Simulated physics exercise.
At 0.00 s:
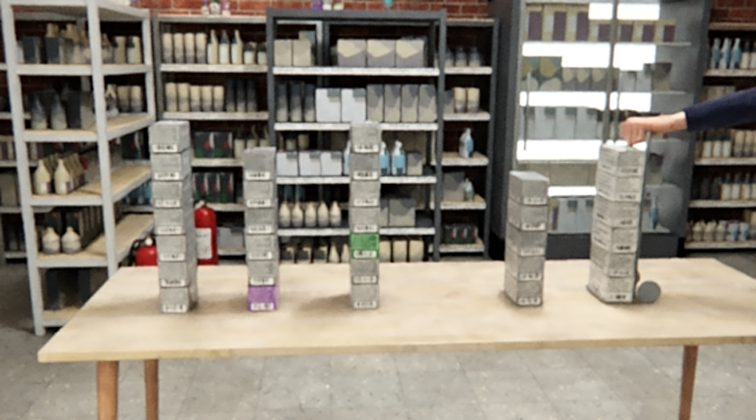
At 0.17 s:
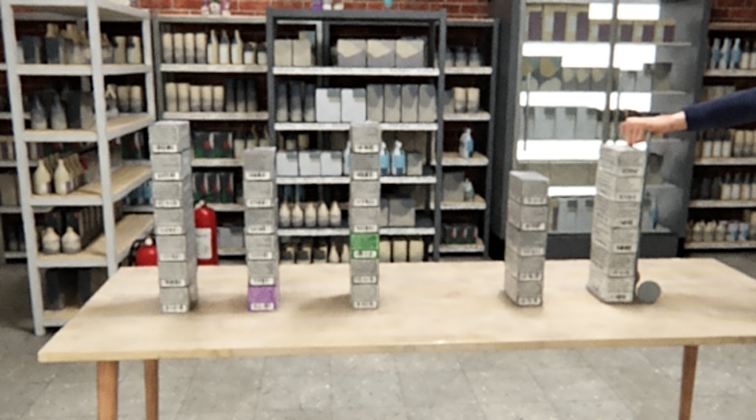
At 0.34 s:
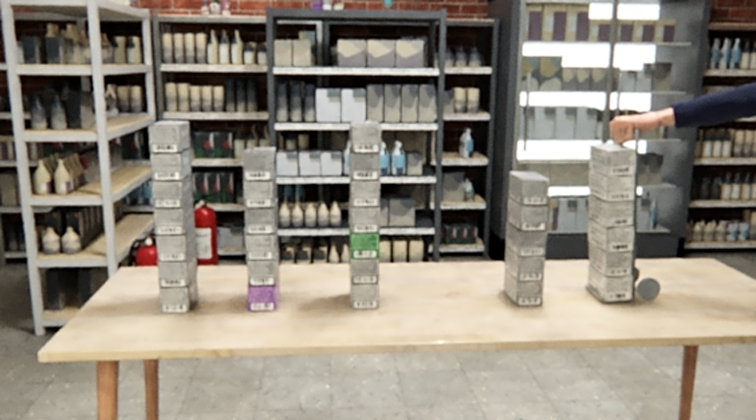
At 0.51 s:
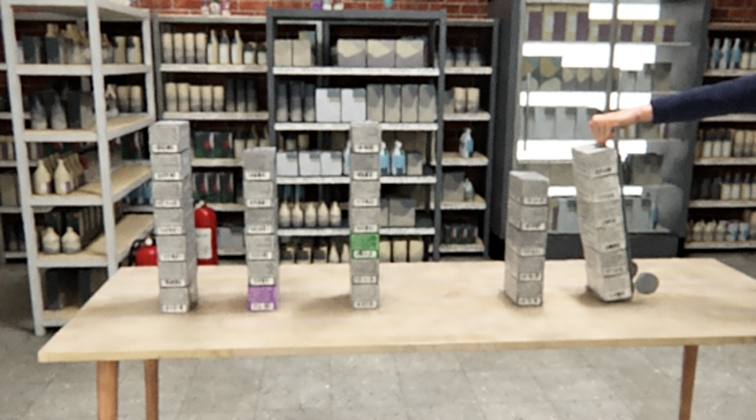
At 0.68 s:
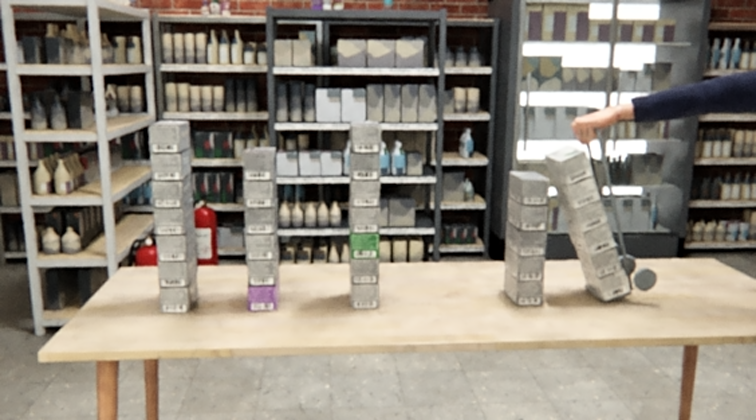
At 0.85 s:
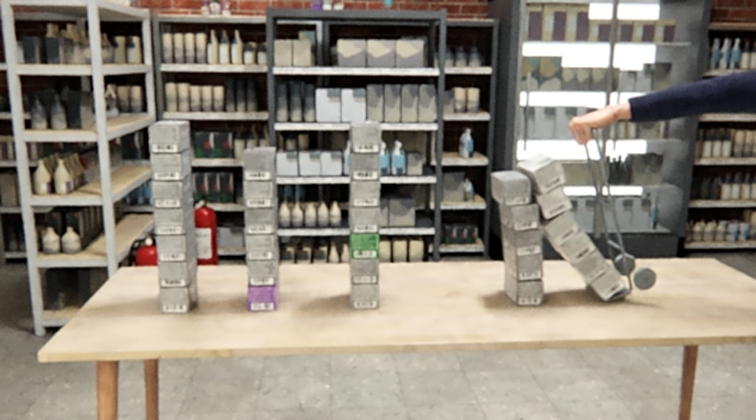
A hand tilts a pale stack of packets leftward on a small truck, touching the next stack.
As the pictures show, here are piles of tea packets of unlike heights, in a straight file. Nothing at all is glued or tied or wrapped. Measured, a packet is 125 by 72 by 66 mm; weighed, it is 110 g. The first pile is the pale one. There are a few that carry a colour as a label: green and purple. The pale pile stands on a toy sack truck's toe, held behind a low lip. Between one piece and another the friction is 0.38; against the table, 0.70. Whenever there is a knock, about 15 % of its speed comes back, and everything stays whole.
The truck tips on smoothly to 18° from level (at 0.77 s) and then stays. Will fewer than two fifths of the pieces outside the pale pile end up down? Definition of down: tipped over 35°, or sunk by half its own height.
Yes, fewer than two fifths.
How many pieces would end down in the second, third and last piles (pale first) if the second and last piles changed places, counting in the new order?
Pile by pile, you'd see second at 7, third at 6 and last at 4 down.
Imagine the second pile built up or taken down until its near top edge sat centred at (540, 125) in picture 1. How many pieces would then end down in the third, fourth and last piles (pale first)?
Down by pile: Third 6, fourth 5, last 6.
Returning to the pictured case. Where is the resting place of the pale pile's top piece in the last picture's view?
Near (425, 259).
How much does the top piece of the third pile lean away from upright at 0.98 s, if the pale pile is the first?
About 0°.
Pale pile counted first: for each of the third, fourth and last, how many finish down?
From the third pile 0, from the fourth pile 0 and from the last pile 0.
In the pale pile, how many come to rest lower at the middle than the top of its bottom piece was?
Among the pale pieces, the count is 2.
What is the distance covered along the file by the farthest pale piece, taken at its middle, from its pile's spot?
50 cm.
After 0.98 s, 6 of the pale pile down; none of the 25 other packets down, 4 disturbed.
After 1.18 s, 6 of the pale pile down; 4 of the 25 other packets down.
At rest (2.7 s), 6 of the pale pile down; 4 of the 25 other packets down; green packet shifted 10 mm; purple packet unmoved. That is 16 per cent. As the last picture would show them, middles, green packet near (359, 239), purple packet near (265, 290).
